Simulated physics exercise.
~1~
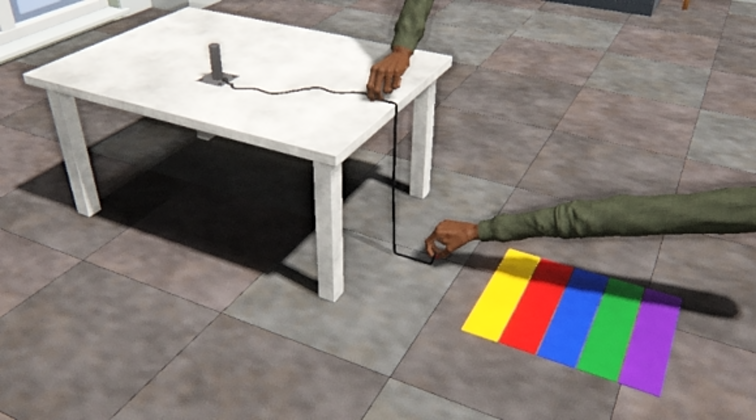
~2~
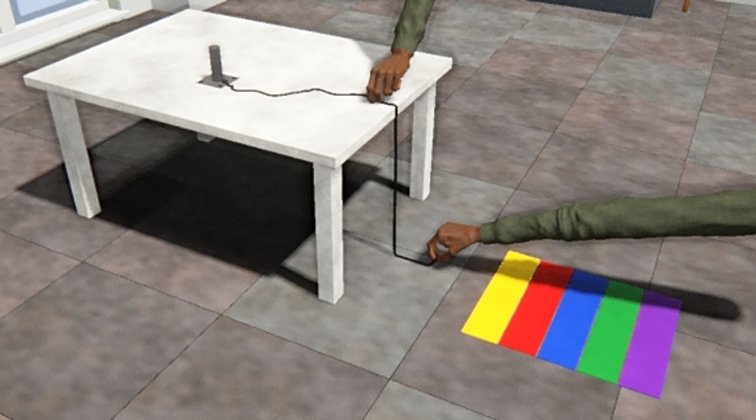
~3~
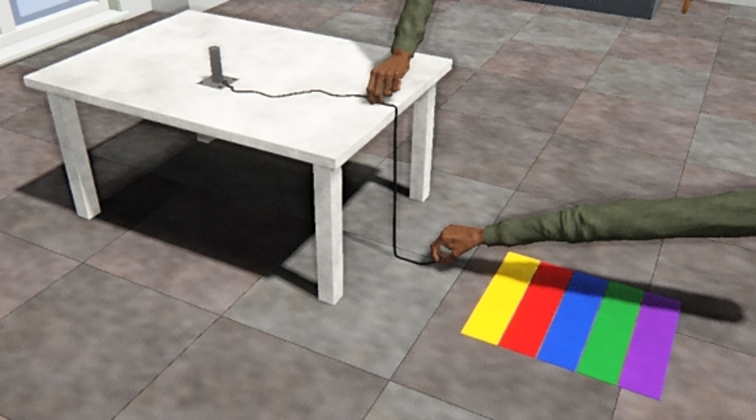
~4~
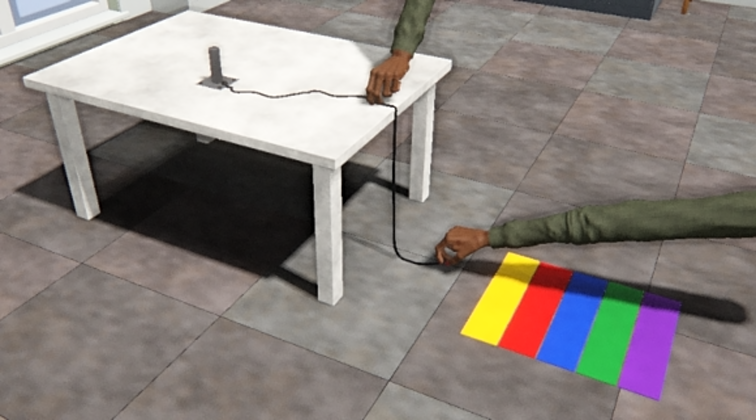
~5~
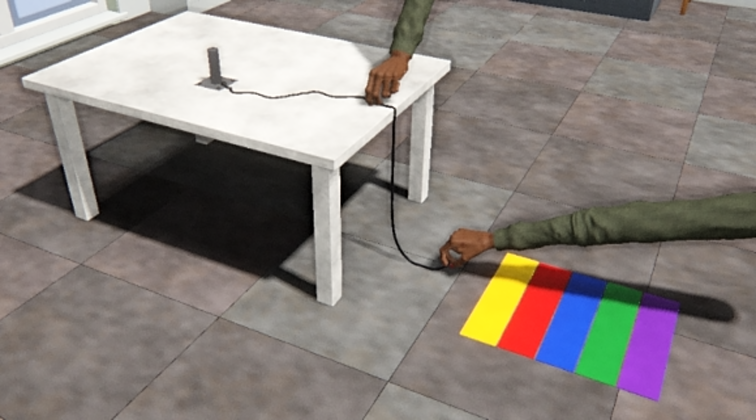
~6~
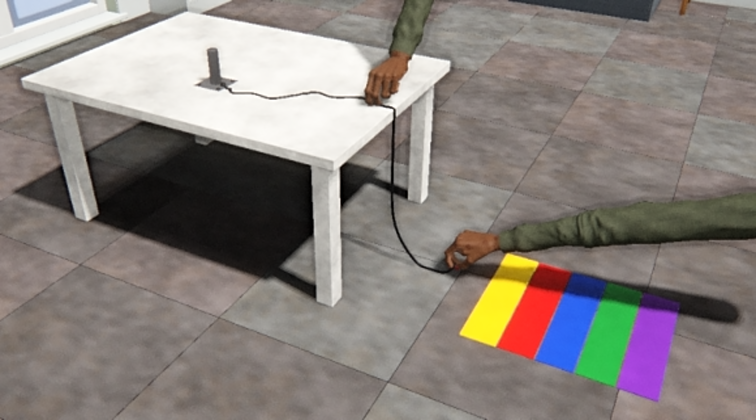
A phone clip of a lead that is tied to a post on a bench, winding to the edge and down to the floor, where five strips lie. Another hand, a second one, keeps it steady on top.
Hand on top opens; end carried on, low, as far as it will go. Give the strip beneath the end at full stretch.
Blue strip.
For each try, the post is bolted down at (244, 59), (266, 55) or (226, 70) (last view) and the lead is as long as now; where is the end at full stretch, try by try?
Roughly (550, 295), (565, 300) and (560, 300), try by try.
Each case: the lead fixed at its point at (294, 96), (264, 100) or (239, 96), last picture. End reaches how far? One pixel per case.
Roughly (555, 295), (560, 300) and (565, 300).
Soon after, end near (519, 285); over yellow.
Then, end near (555, 296); over red.
At full stretch, end near (575, 303); over blue. Over blue.
